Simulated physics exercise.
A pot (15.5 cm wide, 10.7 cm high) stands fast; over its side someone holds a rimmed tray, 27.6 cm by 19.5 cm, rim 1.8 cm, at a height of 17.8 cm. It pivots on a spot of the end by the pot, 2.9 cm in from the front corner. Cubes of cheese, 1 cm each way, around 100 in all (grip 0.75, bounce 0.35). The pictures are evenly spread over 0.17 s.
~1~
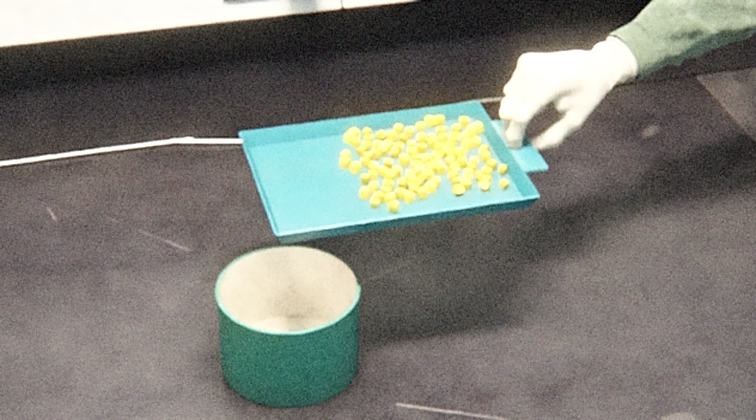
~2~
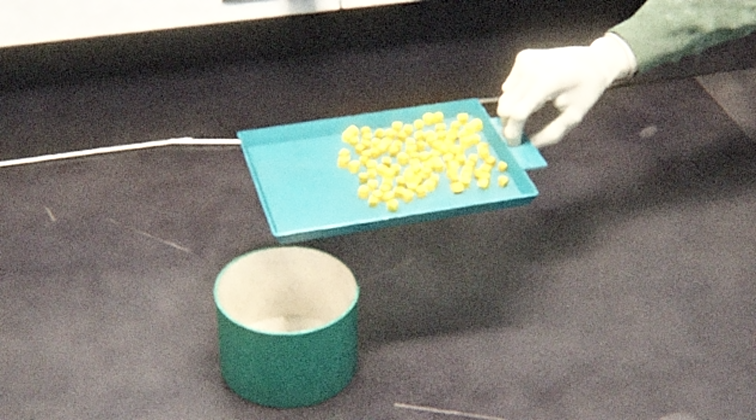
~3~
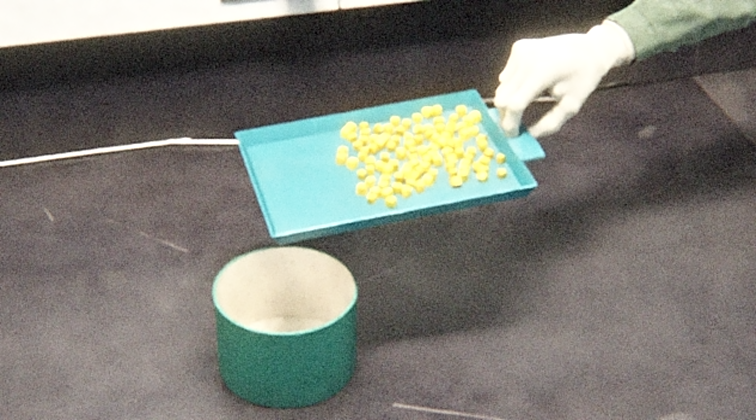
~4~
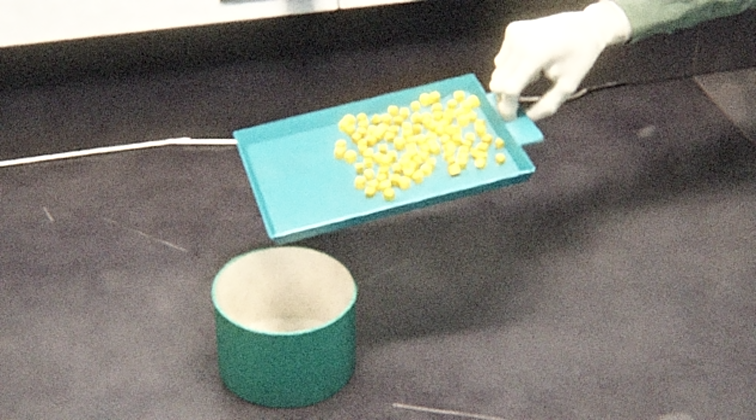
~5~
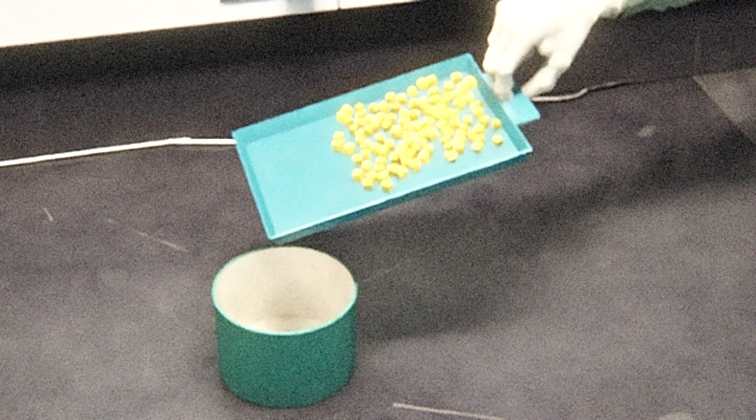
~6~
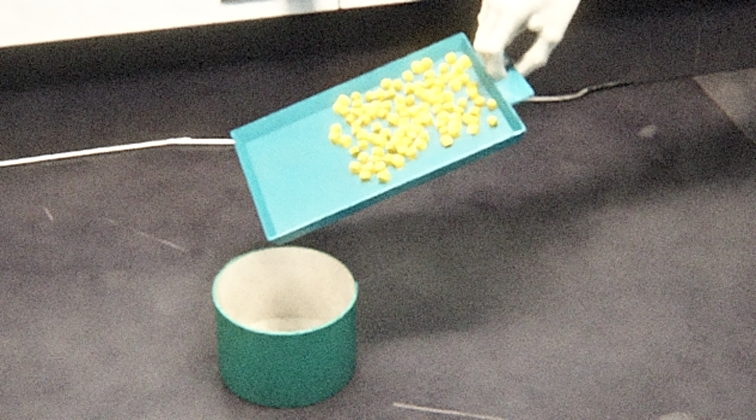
On a dark surface, a white-gloved hand holds a blue rimmed tray of small yellow pieces beside a green pot, then raises the tray's right end, tilting it steadily toward the left while the pieces stay clustered.
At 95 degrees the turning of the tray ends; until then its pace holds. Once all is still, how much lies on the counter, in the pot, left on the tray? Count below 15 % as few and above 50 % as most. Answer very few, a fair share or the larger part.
On the counter: The larger part; in the pot: Very few; left on the tray: Very few.
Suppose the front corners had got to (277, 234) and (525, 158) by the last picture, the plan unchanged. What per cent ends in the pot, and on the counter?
Pot 30, counter 70.
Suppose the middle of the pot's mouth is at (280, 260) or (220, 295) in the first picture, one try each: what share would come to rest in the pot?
Some 10 and 55 per cent.
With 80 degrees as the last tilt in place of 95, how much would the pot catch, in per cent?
It would be near 10 per cent.
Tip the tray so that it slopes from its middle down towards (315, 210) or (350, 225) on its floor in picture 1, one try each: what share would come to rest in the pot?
Some 20 and 35 per cent.
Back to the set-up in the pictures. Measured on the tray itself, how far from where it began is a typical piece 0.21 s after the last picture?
Some 1 cm.
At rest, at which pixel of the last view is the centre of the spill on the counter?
Around (102, 353).
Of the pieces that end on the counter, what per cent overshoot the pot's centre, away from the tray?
Some 100 per cent.
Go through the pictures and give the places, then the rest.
In the first frame, tray tilt 0 degrees, front corners at (282, 229) and (530, 193); middle of the pieces at (426, 159); pot at (288, 287).
In the second frame, tray tilt 1 degrees, front corners at (281, 230) and (529, 191); middle of the pieces at (425, 158).
In the third frame, tray tilt 3 degrees, front corners at (279, 230) and (527, 182), lowest corner left front; middle of the pieces at (423, 152).
In the fourth frame, tray tilt 7 degrees, front corners at (277, 231) and (525, 167), lowest corner left front; middle of the pieces at (421, 141).
In the fifth frame, tray tilt 13 degrees, front corners at (275, 231) and (522, 148), lowest corner left front; middle of the pieces at (419, 127).
In the sixth frame, tray tilt 19 degrees, front corners at (274, 232) and (516, 128), lowest corner left front; middle of the pieces at (415, 113); pot at (285, 288).
Then, 0.21 s after the last picture, tilt 57 degrees; the tray holds 100 %, the pot 0 %.
Then, 0.36 s after the last picture, tilt 84 degrees; the tray holds 100 %, the pot 0 %.
Then, 0.63 s after the last picture, tilt 95 degrees; the tray holds 0 %, the pot 5 %.
In the end, counter 95 %, pot 5 %, tray 0 %.
